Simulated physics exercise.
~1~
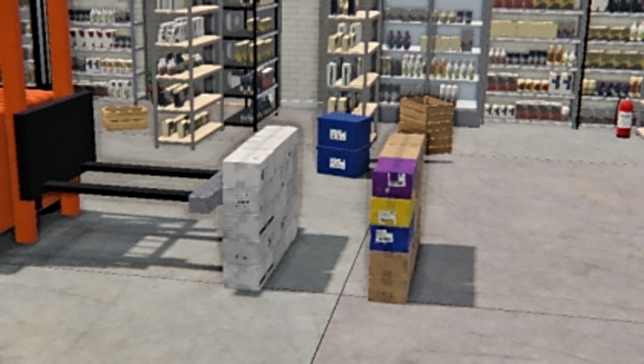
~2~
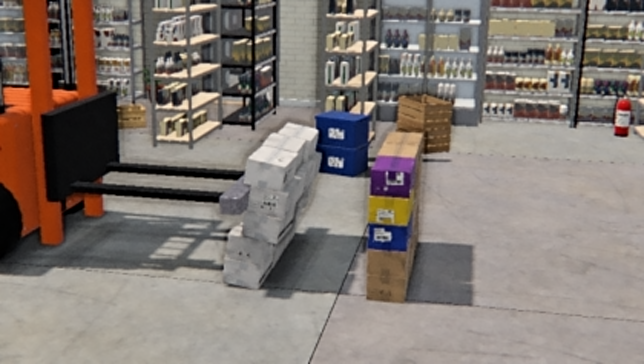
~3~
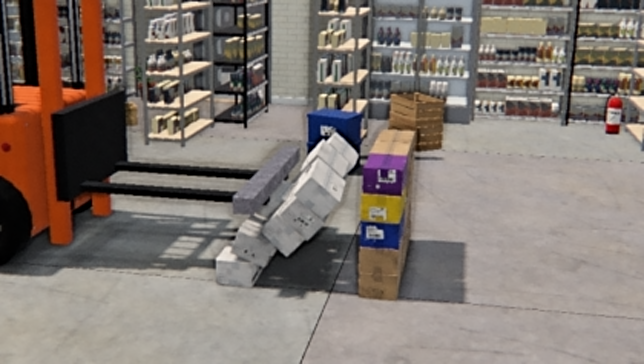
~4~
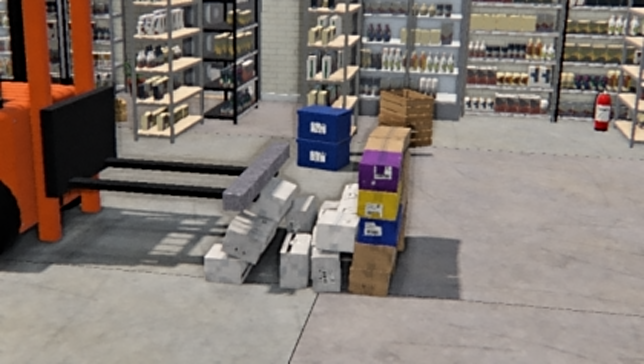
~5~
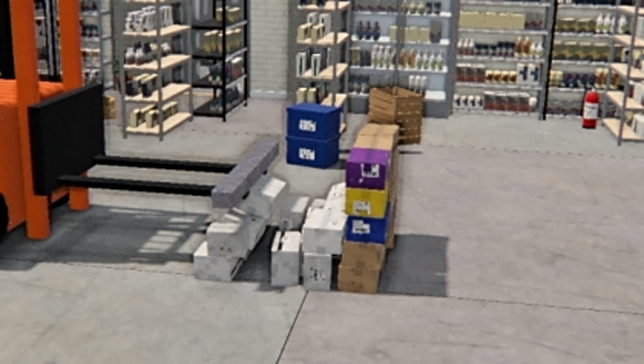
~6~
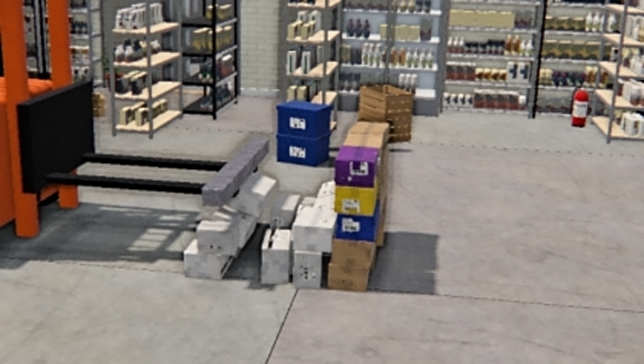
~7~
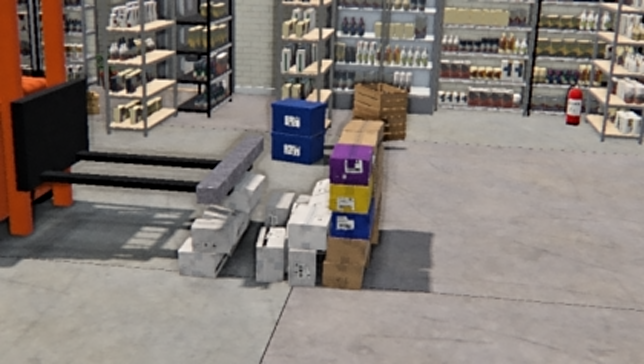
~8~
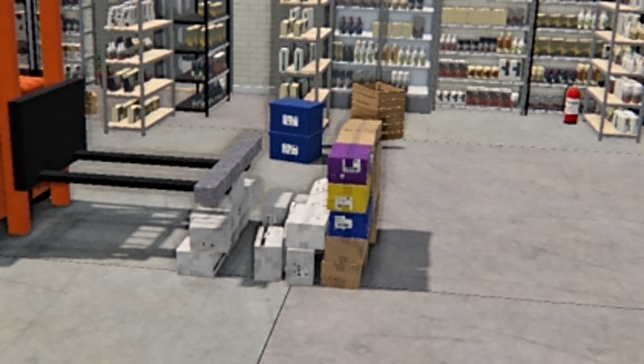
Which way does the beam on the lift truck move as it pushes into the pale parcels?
The beam moves to the right, driving into the pale parcels.
